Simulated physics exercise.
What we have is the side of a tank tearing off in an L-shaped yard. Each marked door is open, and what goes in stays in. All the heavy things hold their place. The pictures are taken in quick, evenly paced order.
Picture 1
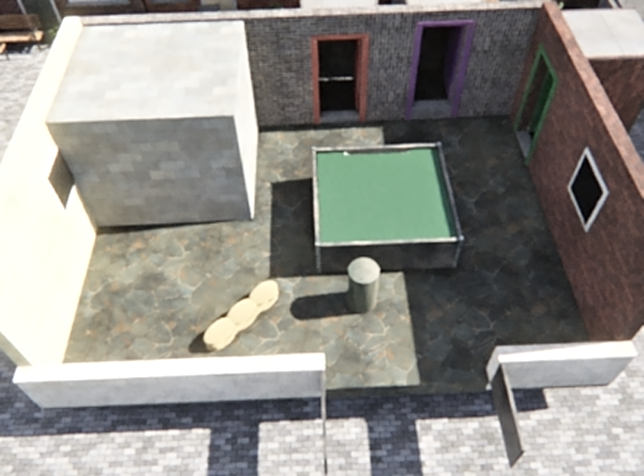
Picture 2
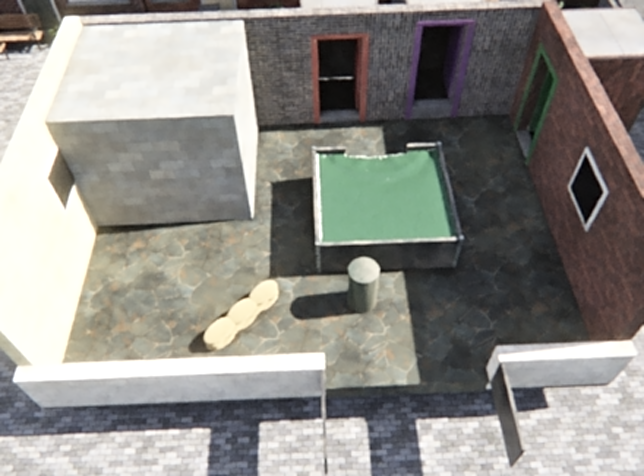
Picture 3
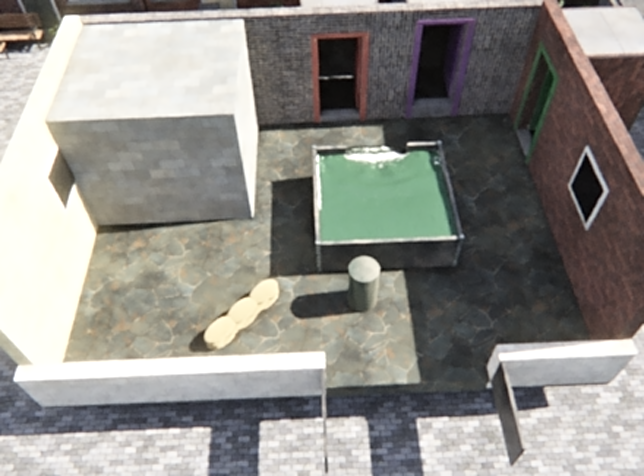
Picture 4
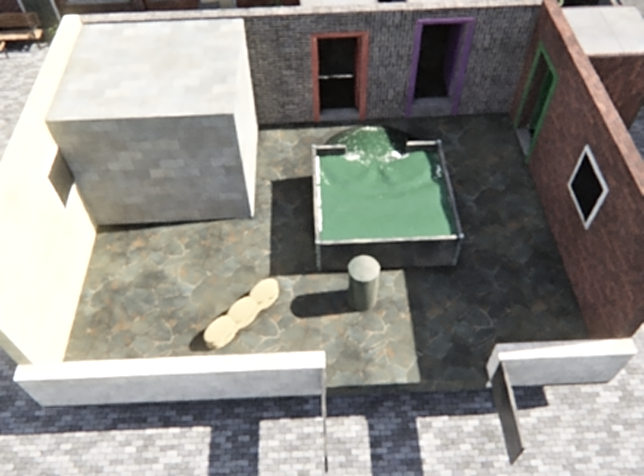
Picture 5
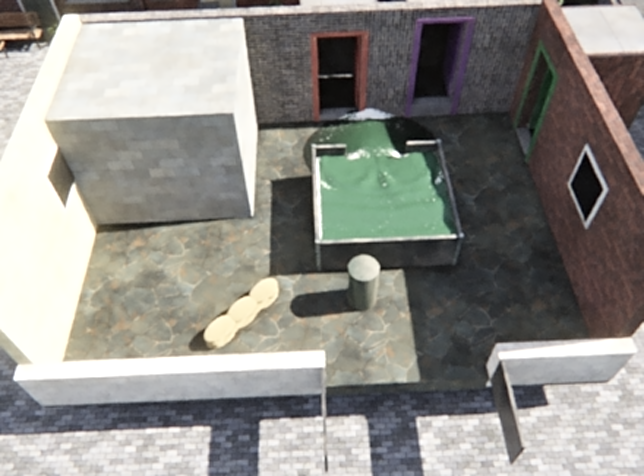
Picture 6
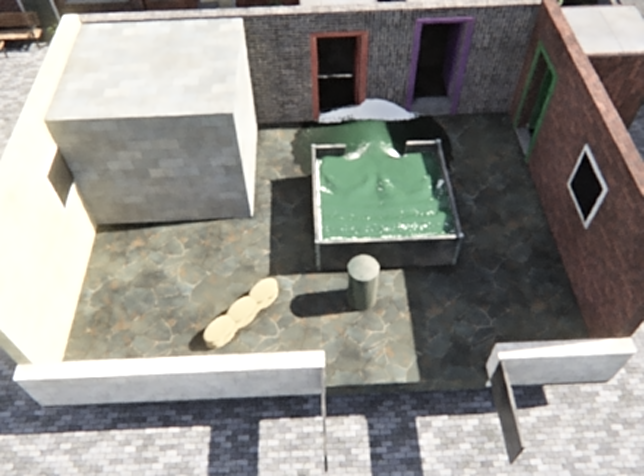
Green water sits level in a square tank in a walled yard, then dips at the far side as a gap opens in the rim. It pours out through the gap, foaming white, and spreads in a widening dark green fan across the paving to the back wall below the red and purple doorframes.
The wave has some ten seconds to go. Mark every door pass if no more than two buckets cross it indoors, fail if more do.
Marks: Purple door pass, red door fail, green door fail.
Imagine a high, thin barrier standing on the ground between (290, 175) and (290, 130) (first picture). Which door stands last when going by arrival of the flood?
That's the door marked green.
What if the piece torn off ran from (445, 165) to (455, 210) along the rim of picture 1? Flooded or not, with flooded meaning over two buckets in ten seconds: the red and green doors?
My reading: Red keeps below it; green lets more in.
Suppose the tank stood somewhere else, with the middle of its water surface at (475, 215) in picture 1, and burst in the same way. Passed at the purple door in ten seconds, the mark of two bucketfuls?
Purple: Above.
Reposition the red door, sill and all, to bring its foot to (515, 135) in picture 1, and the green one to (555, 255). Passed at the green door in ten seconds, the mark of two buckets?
Result: Green one remains below.
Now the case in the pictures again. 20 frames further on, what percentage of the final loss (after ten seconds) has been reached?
Log: Around 45 %, estimated.
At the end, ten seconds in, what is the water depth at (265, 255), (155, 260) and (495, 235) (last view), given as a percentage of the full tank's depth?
Readings in order: Around 6, 2 and 6 %.
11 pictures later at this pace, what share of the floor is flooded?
Around 20 in a hundred.
A moment on, water covers 15 % of the floor; the purple door wet at the sill, nothing in, the red door far over two buckets in, the green door not reached.
Next, water covers 20 % of the floor; the purple door wet at the sill, nothing in, the red door far over two buckets in, the green door under two buckets in.
Then, water covers 40 % of the floor; the purple door wet at the sill, nothing in, the red door far over two buckets in, the green door far over two buckets in.
Later, water covers 75 % of the floor; the purple door wet at the sill, nothing in, the red door far over two buckets in, the green door far over two buckets in.
In the end, water covers 90 % of the floor; the purple door wet at the sill, nothing in, the red door far over two buckets in, the green door far over two buckets in.
